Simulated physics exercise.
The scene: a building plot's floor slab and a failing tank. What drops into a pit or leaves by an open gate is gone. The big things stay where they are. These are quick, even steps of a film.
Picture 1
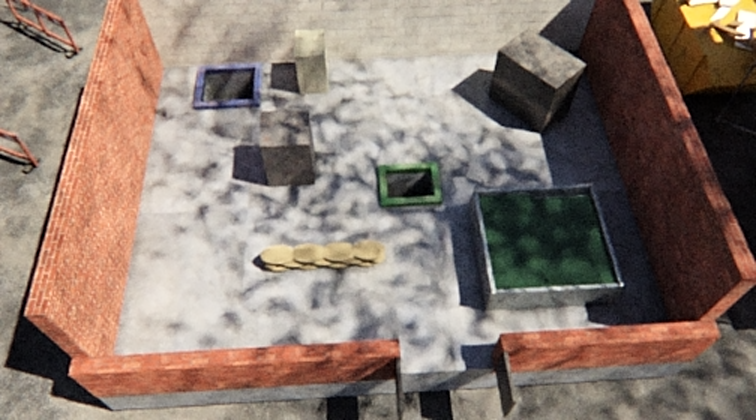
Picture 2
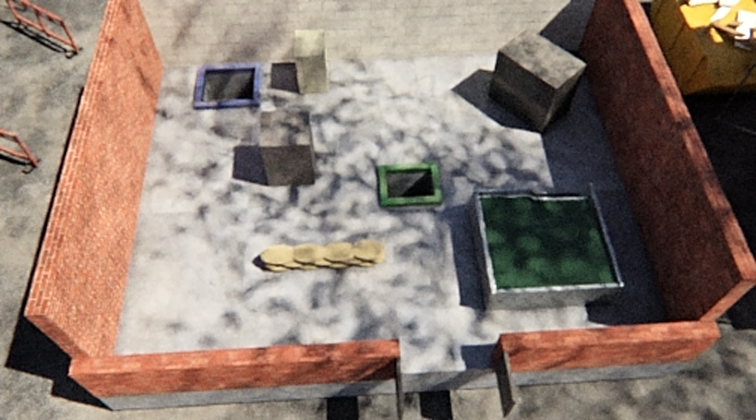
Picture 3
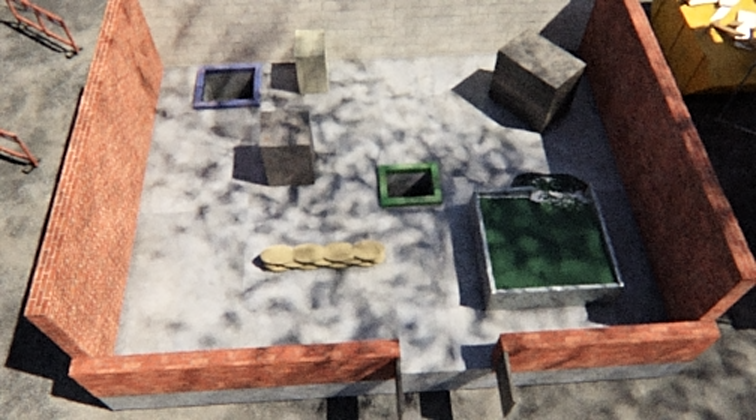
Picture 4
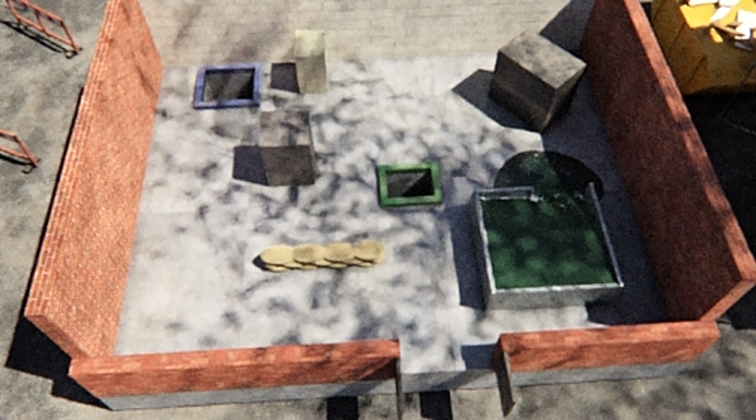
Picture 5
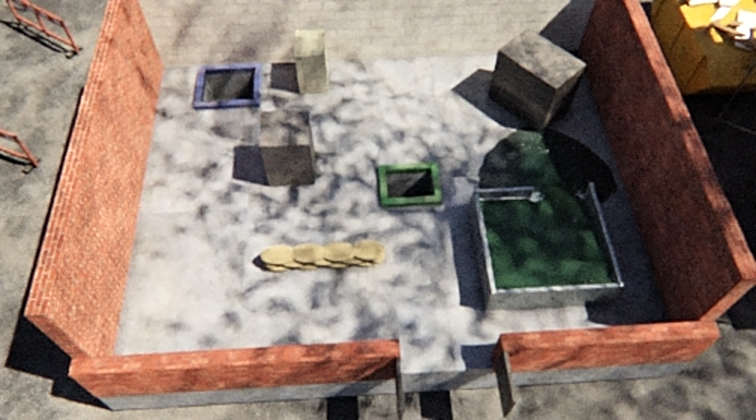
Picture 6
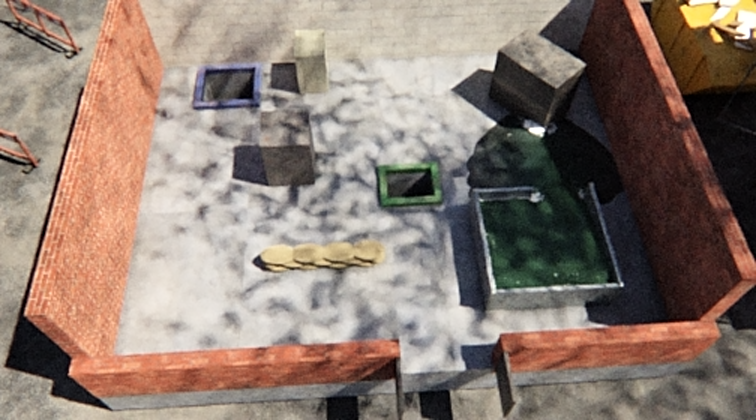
In the video, a tank of dark green water stands at the right of a brick-walled slab with blocks and framed pits; water pours over its far side and spreads across the floor toward a large dark block.
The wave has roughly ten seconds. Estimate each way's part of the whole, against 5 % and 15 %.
In the end: The gate takes under 5 %; the blue pit takes under 5 %; the green pit takes under 5 %.
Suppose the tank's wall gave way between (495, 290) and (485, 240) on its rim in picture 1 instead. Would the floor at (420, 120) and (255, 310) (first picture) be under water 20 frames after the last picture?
As listed: Not flooded, covered.
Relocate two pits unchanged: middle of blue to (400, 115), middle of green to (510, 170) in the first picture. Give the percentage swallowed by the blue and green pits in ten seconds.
Per cent: Blue 0, green 12.
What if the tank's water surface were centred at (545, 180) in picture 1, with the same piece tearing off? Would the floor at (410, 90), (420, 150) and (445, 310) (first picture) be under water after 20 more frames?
In turn: Wet, flooded, dry.
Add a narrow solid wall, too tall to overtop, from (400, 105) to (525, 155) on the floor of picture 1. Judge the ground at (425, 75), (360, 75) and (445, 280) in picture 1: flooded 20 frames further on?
In turn: Flooded, under water, free of water.
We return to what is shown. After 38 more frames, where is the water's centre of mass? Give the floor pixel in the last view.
At about (468, 154).
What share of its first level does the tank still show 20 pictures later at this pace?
I make it 42 per cent.
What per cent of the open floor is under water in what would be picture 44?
Some 50 per cent.
A moment on, water covers 15 % of the floor; the gate 0 %, the blue pit 0 %, the green pit 0 %.
Next, water covers 20 % of the floor; the gate 0 %, the blue pit 0 %, the green pit 0 %.
Then, water covers 25 % of the floor; the gate 0 %, the blue pit 0 %, the green pit 0 %.
Later, water covers 50 % of the floor; the gate 0 %, the blue pit 0 %, the green pit 0 %.
In the end, water covers 75 % of the floor; the gate 0 %, the blue pit 0 %, the green pit 0 %.
